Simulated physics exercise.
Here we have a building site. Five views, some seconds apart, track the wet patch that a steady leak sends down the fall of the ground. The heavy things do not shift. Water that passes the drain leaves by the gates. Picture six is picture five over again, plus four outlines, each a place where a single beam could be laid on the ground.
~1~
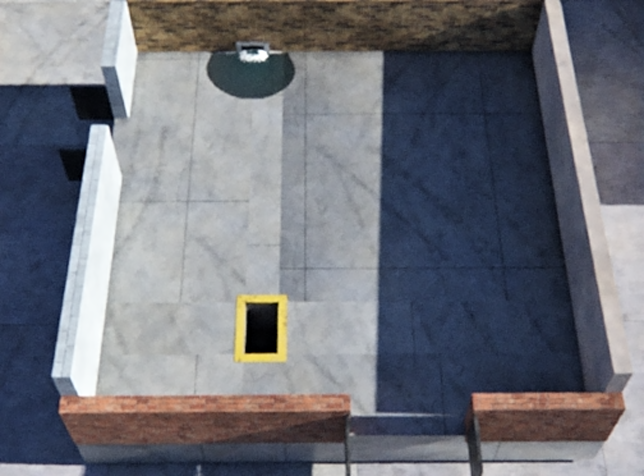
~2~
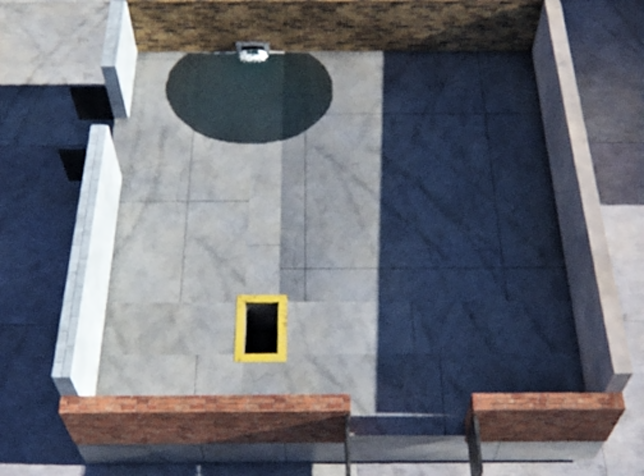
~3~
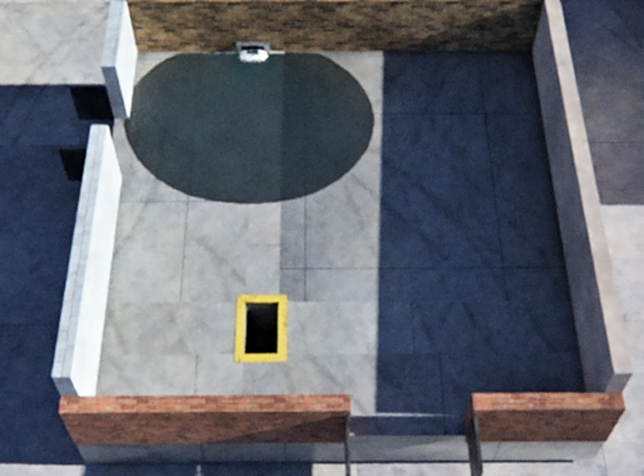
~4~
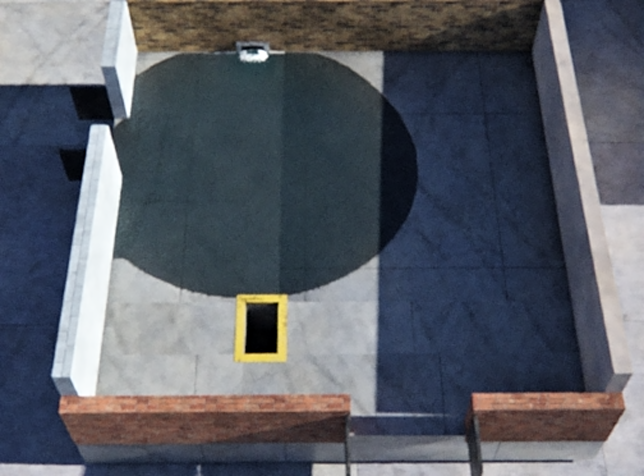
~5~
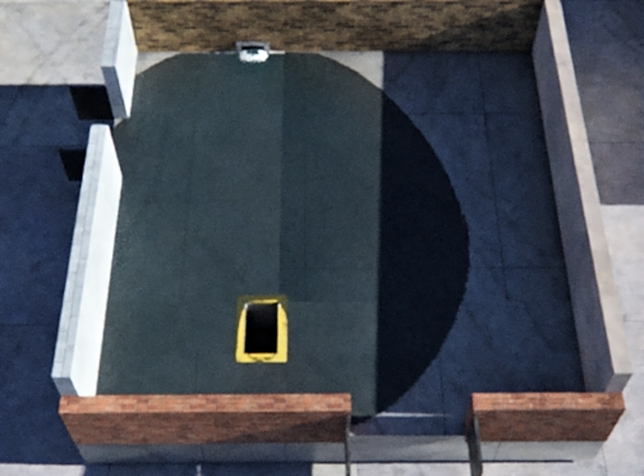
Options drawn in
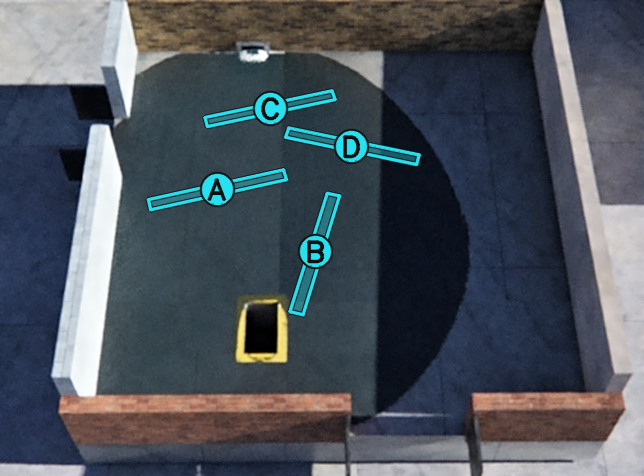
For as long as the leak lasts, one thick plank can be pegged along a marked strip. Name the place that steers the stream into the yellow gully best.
B works best here.
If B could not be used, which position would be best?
Here it is position D.
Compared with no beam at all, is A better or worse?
Position A is worse.
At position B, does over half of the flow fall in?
No, it does not.
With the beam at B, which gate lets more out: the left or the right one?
The right one.
In cyan, A from (149, 204) to (285, 174); B from (296, 313) to (333, 194); C from (206, 122) to (333, 95); D from (287, 132) to (417, 159).
If A is chosen, about 15 % of the stream goes into the yellow gully, about 84 % out by the gates.
If B is chosen, about 37 % of the stream goes into the yellow gully, about 62 % out by the gates.
If C is chosen, about 9 % of the stream goes into the yellow gully, about 90 % out by the gates.
If D is chosen, about 22 % of the stream goes into the yellow gully, about 77 % out by the gates.
